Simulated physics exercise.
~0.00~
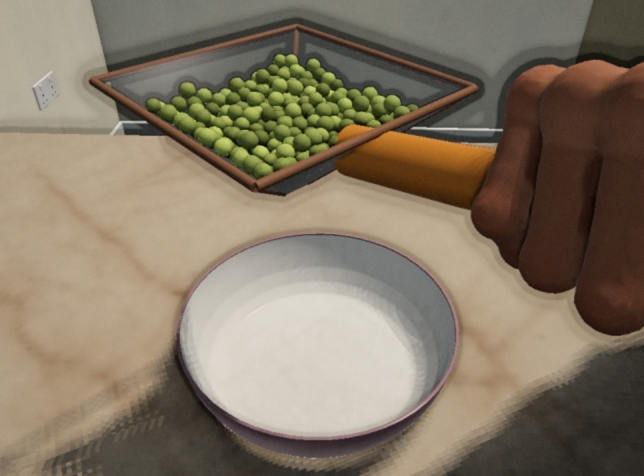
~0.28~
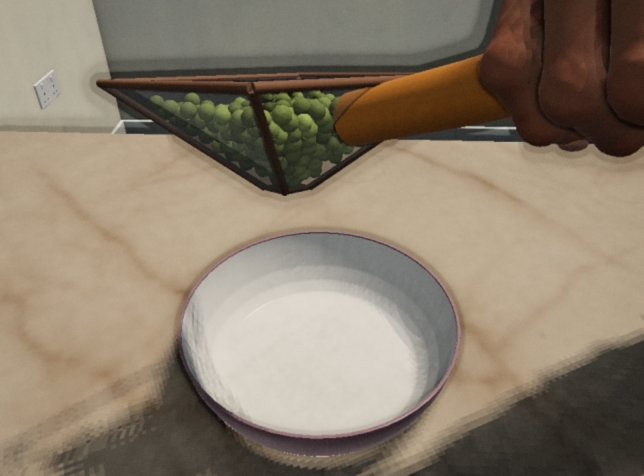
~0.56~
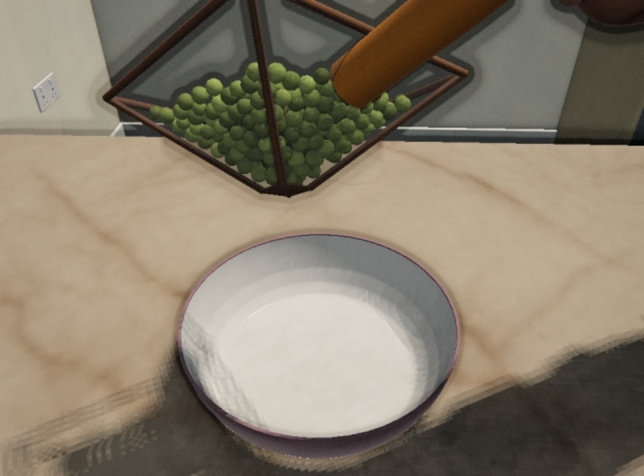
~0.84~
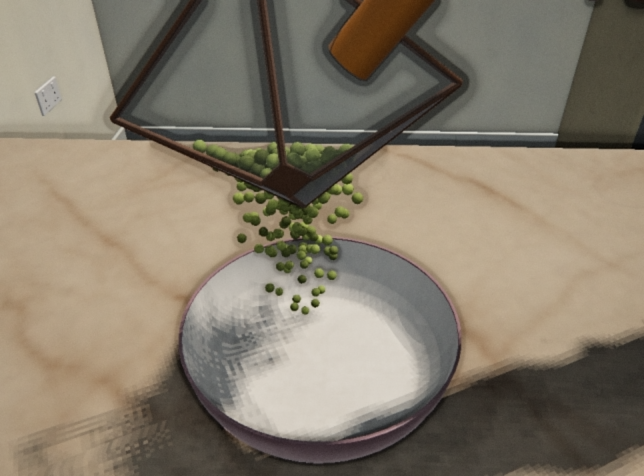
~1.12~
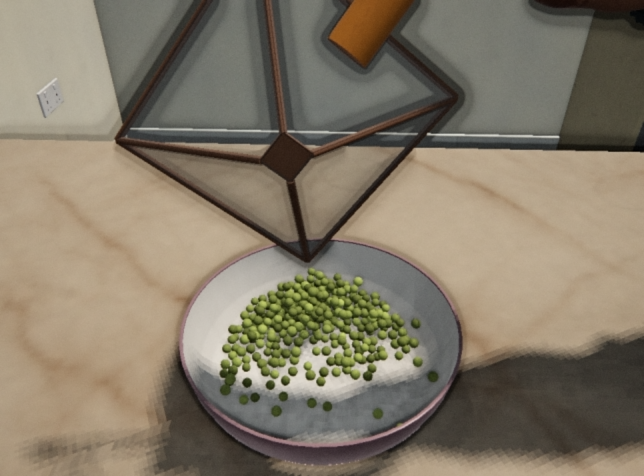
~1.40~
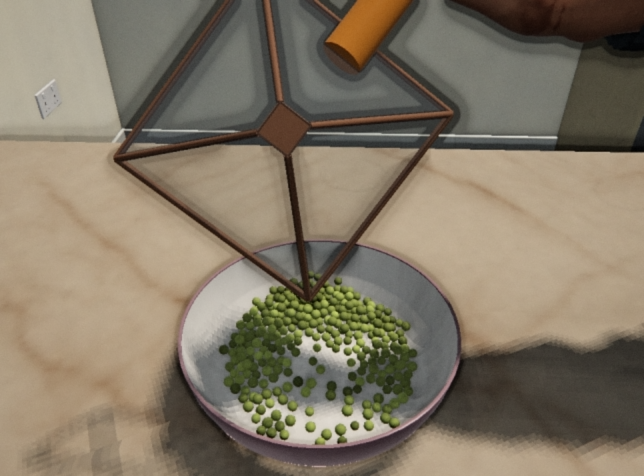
A clear-sided scoop with brown edges and an orange handle, heaped with green peas, is held by a large brown hand above a pale marbled counter. It starts to tip toward a shallow white pan with a purplish rim, and the peas stay heaped inside at first. As the scoop tilts further, peas spill over its front edge and drop in a loose stream. Soon the scoop is nearly empty, and a pile of peas spreads across the pan. At the end the emptied scoop hangs steeply tipped over the pan, with the peas scattered across the pan's white bottom.
